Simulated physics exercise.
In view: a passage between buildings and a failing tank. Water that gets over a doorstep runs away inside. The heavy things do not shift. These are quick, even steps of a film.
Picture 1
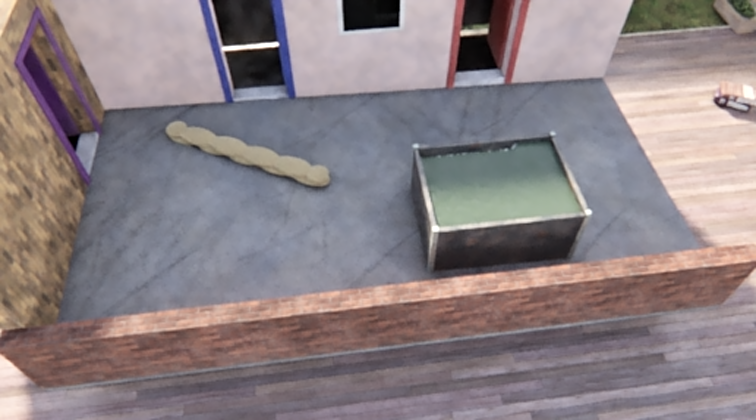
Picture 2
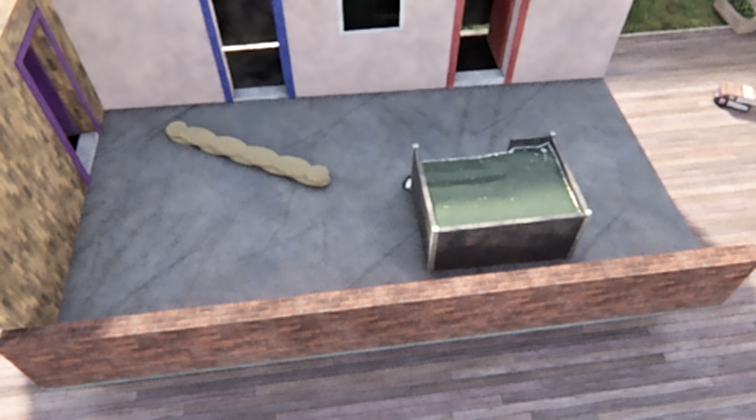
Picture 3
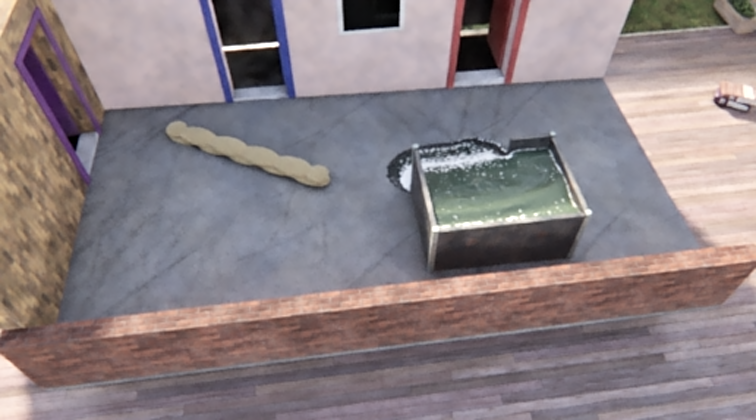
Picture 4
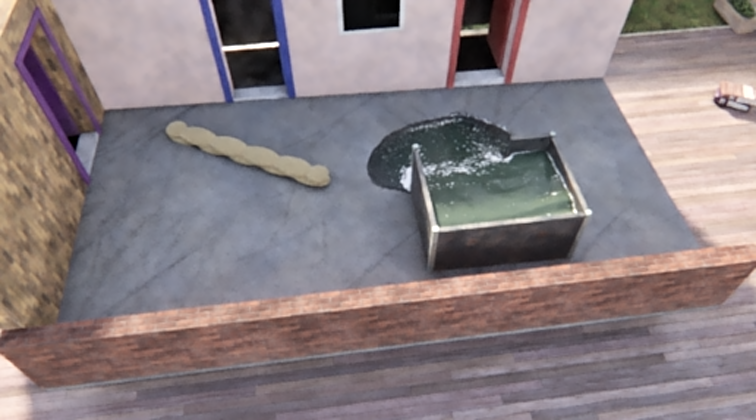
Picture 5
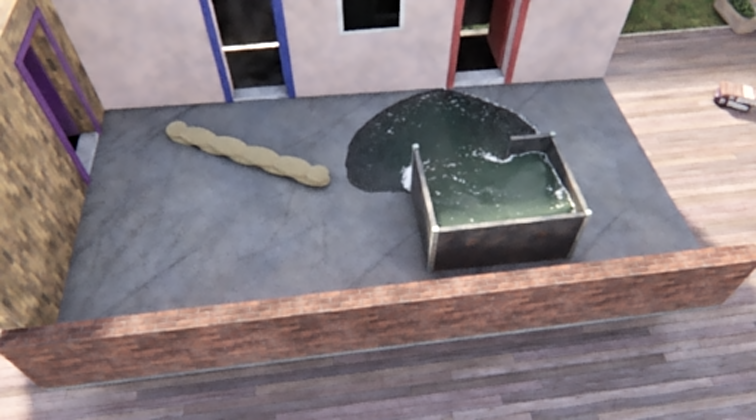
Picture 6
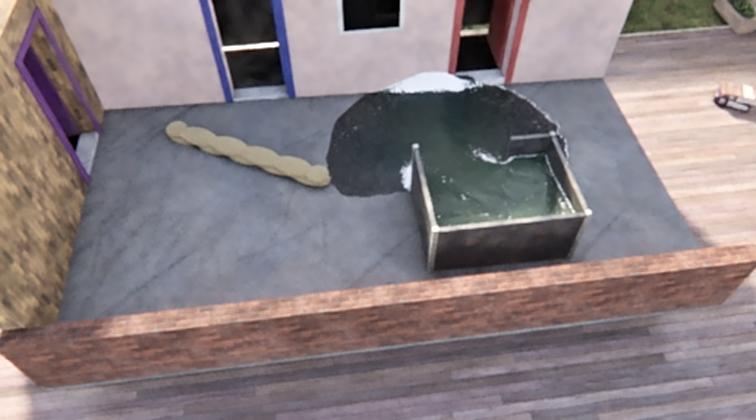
In a paved yard between buildings, green water pours from a tank's far side and spreads to the wall.
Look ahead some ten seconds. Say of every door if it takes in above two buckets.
In the end: The red door lets in a lot; the blue door lets in a lot; the purple door admits no more than that.
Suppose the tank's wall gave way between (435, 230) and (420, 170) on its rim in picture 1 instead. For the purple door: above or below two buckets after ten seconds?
In short: Purple goes over.
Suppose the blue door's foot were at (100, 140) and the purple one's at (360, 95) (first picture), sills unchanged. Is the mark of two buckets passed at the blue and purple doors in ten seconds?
In short: The blue door floods, the purple door floods.
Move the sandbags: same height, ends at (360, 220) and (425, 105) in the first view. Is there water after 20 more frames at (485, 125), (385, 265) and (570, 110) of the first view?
In turn: Awash, awash, flooded.
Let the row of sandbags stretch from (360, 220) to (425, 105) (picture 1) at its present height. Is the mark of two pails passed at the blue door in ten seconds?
Blue door keeps below it.
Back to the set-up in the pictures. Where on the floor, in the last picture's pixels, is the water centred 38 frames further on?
Roughly at (372, 158).
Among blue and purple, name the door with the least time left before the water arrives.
First comes the blue-painted one.
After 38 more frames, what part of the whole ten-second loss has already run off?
About 70 per cent.
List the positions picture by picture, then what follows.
Still water in the tank at (497, 183), in the first picture.
The front is at (407, 187), out from the gap on the tank's far side, in the second picture.
Water pours out on the tank's far side and has run to a hidden place, in the third picture.
Water pours out on the tank's far side and has run to (466, 120), in the fourth picture.
The front is at (451, 94), out from the gap on the tank's far side, in the fifth picture.
The front is at (490, 86), out from the gap on the tank's far side, in the sixth picture.
A moment on, water covers 25 % of the floor; the red door over two buckets in, the blue door wet at the sill, nothing in, the purple door not reached.
Next, water covers 35 % of the floor; the red door far over two buckets in, the blue door under two buckets in, the purple door not reached.
Then, water covers 40 % of the floor; the red door far over two buckets in, the blue door under two buckets in, the purple door wet at the sill, nothing in.
Later, water covers 65 % of the floor; the red door far over two buckets in, the blue door over two buckets in, the purple door under two buckets in.
In the end, water covers 65 % of the floor; the red door far over two buckets in, the blue door over two buckets in, the purple door under two buckets in.
